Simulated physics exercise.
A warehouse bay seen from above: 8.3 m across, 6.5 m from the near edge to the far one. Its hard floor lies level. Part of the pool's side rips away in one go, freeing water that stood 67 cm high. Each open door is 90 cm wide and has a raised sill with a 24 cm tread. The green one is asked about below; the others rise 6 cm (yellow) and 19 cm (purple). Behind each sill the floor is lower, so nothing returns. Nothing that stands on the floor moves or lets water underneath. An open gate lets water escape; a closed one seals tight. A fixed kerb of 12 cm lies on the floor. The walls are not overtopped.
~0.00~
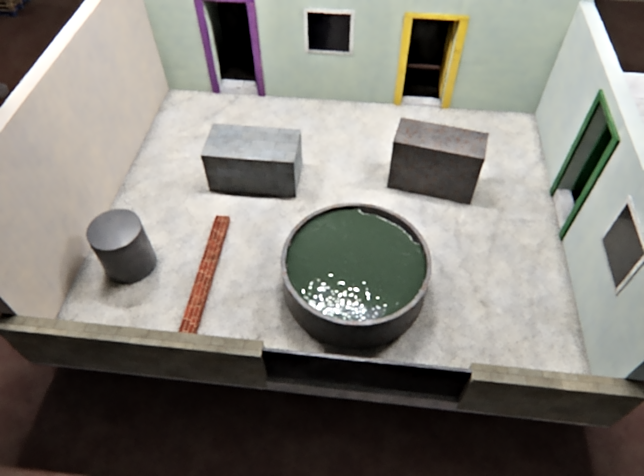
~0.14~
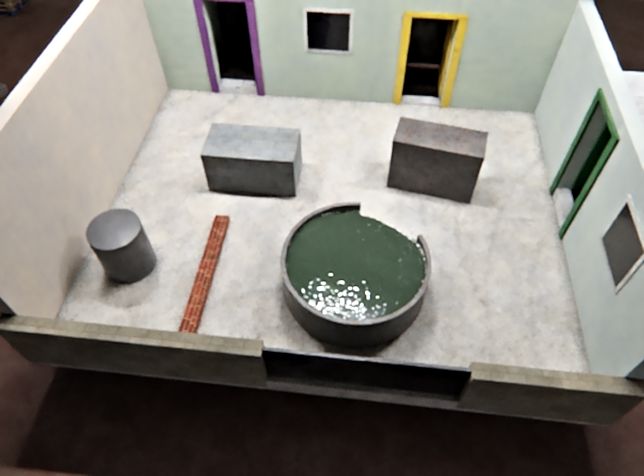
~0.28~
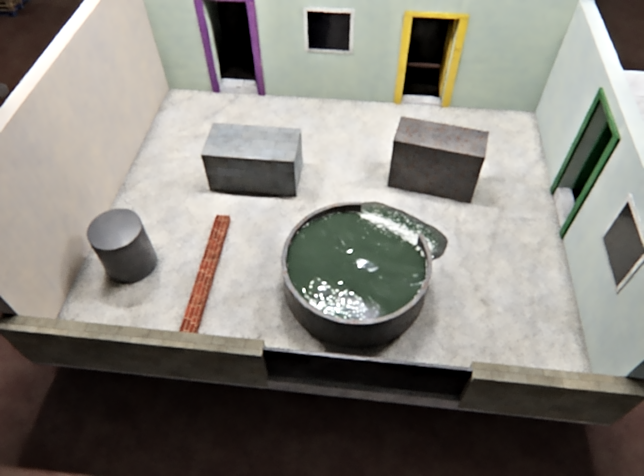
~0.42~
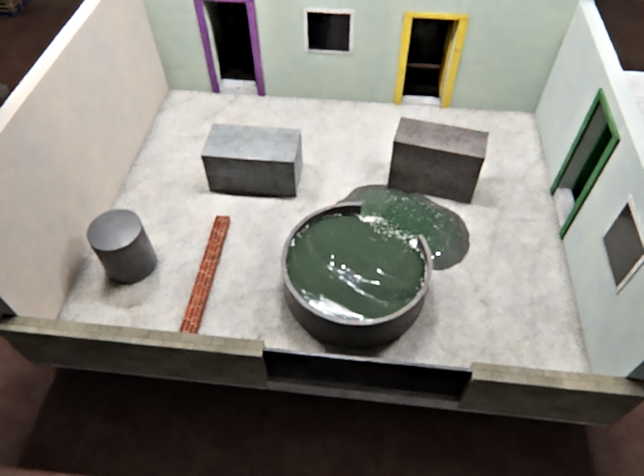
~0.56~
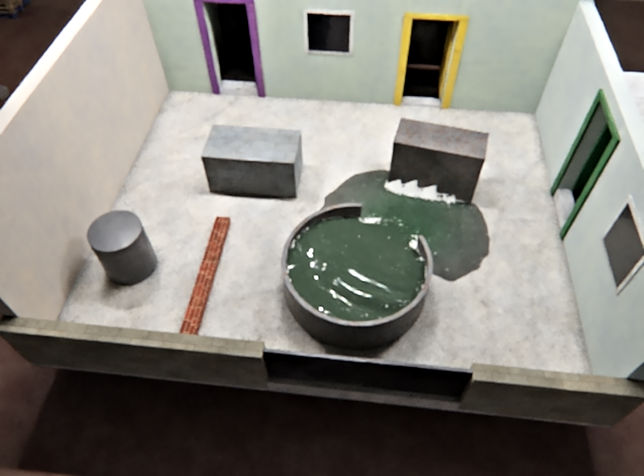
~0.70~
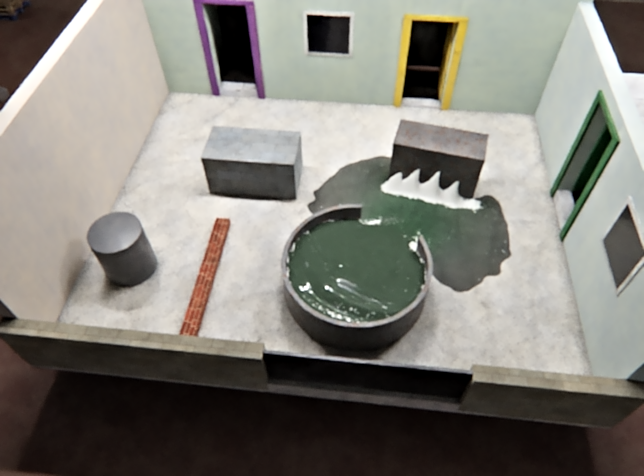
Green water lies still in a round grey pool on a pale floor until a section of the far rim breaks open. The water pours through the gap, spreads across the floor behind, and splashes white against the darker block, then widens around it in a dark green sheet toward both sides.
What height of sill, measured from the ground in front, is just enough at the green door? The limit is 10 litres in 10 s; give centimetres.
It would have to be roughly 27 cm high.
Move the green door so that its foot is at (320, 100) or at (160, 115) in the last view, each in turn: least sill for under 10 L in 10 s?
About 8.5 and 8.0 cm.
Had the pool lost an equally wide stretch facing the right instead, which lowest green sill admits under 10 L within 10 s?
Then roughly 14.0 cm.
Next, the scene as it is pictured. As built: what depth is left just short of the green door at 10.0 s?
Some 8.0 cm.
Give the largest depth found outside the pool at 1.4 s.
About 45 cm.
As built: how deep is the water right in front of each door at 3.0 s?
In cm: Green 23, yellow 2, purple 8.
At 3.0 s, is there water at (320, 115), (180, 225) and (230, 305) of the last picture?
In that order: Flooded, not reached, not reached.
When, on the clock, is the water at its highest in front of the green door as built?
Around 2.0 s.
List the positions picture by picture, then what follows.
The first picture shows still water, 67 cm deep, in the pool at (356, 261); the green door at (578, 176) is dry.
In the second picture, the gap is on the far side, the front 0.3 m out at a hidden place; the back of the pool holds 67 cm.
In the third picture, the front is at (436, 233), 0.8 m from the gap on the far side; 1.0 m2 of floor is wet, 67 cm left at the back.
In the fourth picture, the gap is on the far side, the front 1.3 m out at (456, 218); the back of the pool holds 67 cm.
In the fifth picture, the gap is on the far side, the front 1.8 m out at (471, 205); the back of the pool holds 66 cm.
In the sixth picture, water pours out on the far side and has run 2.2 m, to (493, 203); about 4 cm deep outside, 60 cm at the back; the green door at (578, 177), 3.2 m from the gap, is still 1.1 m from the nearest water.
After 1.4 s water covers 15 % of the floor, deepest (45 cm) near (410, 202); 10 cm at the green door, 0 litres in over its 23 cm sill.
After 3.0 s water covers 40 % of the floor, deepest (26 cm) near (410, 202); 23 cm at the green door, 25 litres in over its 23 cm sill.
After 10.0 s water covers 95 % of the floor, deepest (10 cm) near (235, 248); 8 cm at the green door, 28 litres in over its 23 cm sill.
At the green door as built, the water arrived by 1.3 s and peaked near 29 cm at 2.0 s.
With a sill of 22 cm, 35 litres would have come in within the 10 s; with 30 cm, 3 litres. So under 10 litres takes about 27 cm.
